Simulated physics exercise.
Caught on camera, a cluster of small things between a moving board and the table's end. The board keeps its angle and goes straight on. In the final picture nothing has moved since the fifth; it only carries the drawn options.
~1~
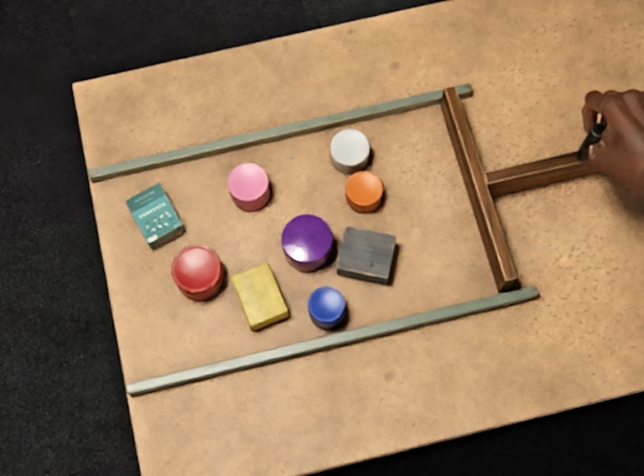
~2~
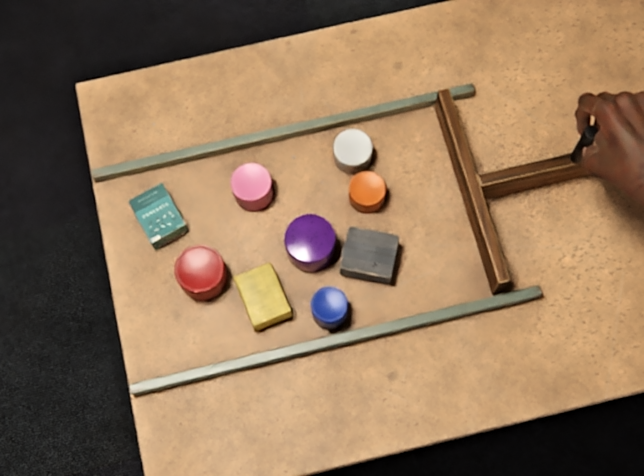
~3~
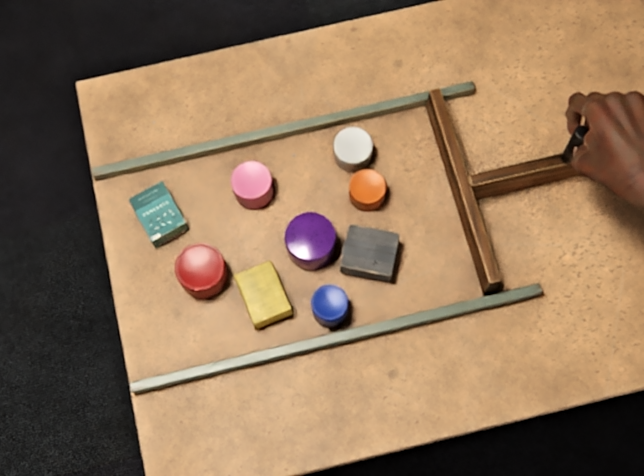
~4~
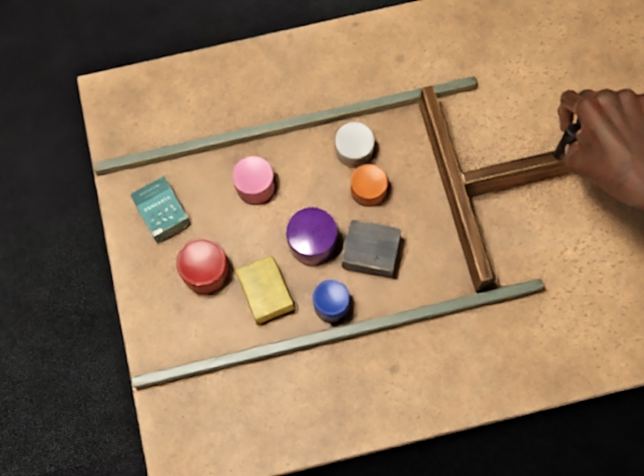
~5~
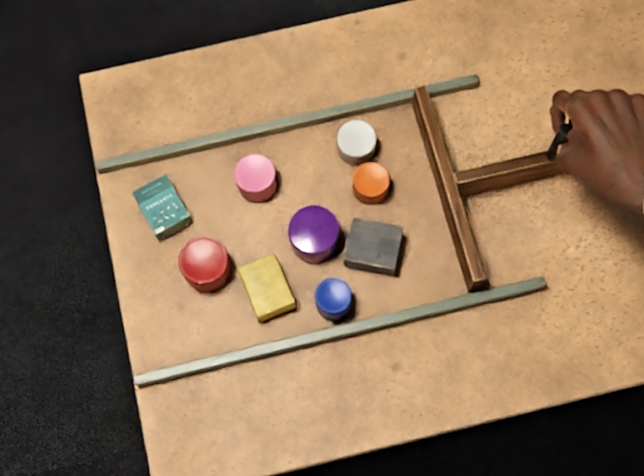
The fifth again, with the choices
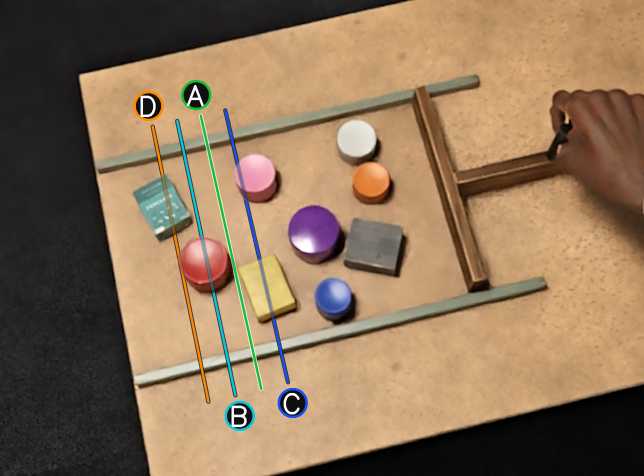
A dark wooden T-shaped pusher, gripped by a hand at the right, slid slowly left between two pale green strips, a short way toward a scattered group of colourful pots and blocks that stayed put.
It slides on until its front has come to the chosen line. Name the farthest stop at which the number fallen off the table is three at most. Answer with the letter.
D.
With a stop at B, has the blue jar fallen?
No.
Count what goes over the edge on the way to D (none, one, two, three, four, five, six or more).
Three.
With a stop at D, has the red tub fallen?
By then, yes.
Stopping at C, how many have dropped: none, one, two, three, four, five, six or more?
In all, none.
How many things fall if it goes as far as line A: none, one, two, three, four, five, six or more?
In all, none.
On the copy, A at (230, 246); B at (205, 252); C at (255, 240); D at (179, 258).
On D. First, board (352, 202); blue jar (329, 308); yellow block (262, 289).
Then, board (254, 225); turquoise packet (152, 211); red tub (183, 267).
Finally, board (178, 243); turquoise packet over the edge; red tub over the edge; three fallen.
By contrast, A is within the limit but short; B is within the limit but short; C is within the limit but short.
